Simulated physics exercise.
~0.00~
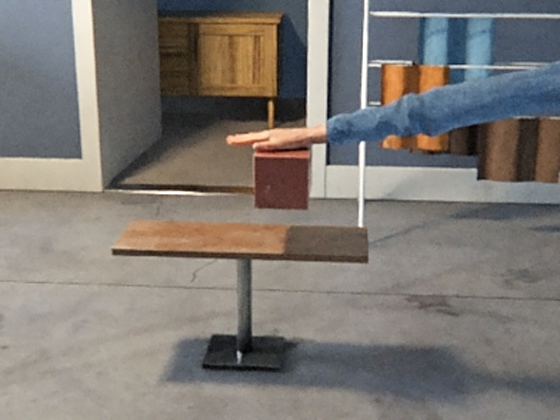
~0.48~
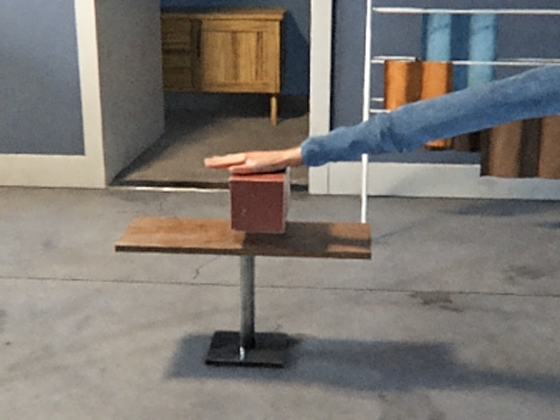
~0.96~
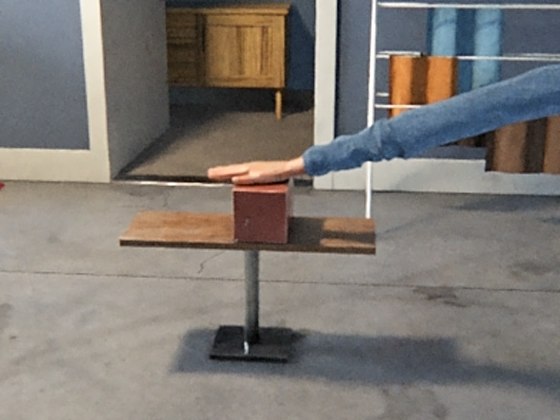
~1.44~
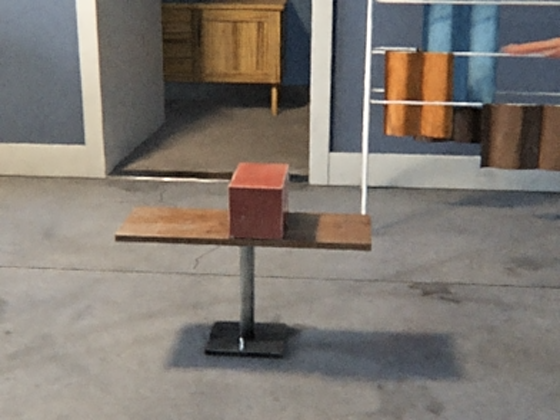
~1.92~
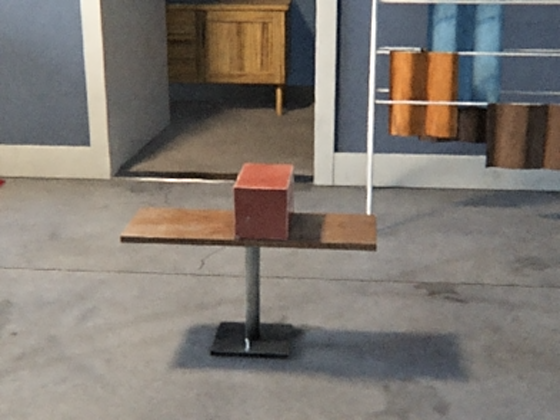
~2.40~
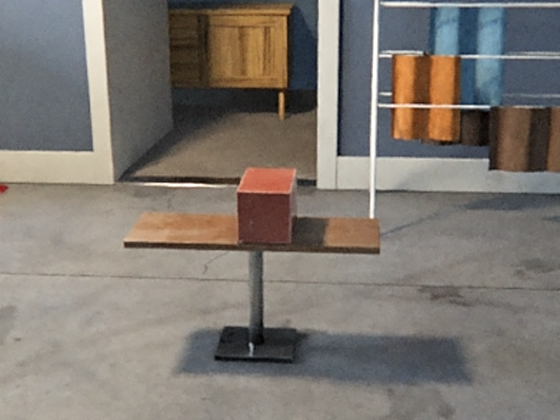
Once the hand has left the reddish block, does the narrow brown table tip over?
No, the brown table holds firm on its dark base, with its top still level and the reddish block resting on it.
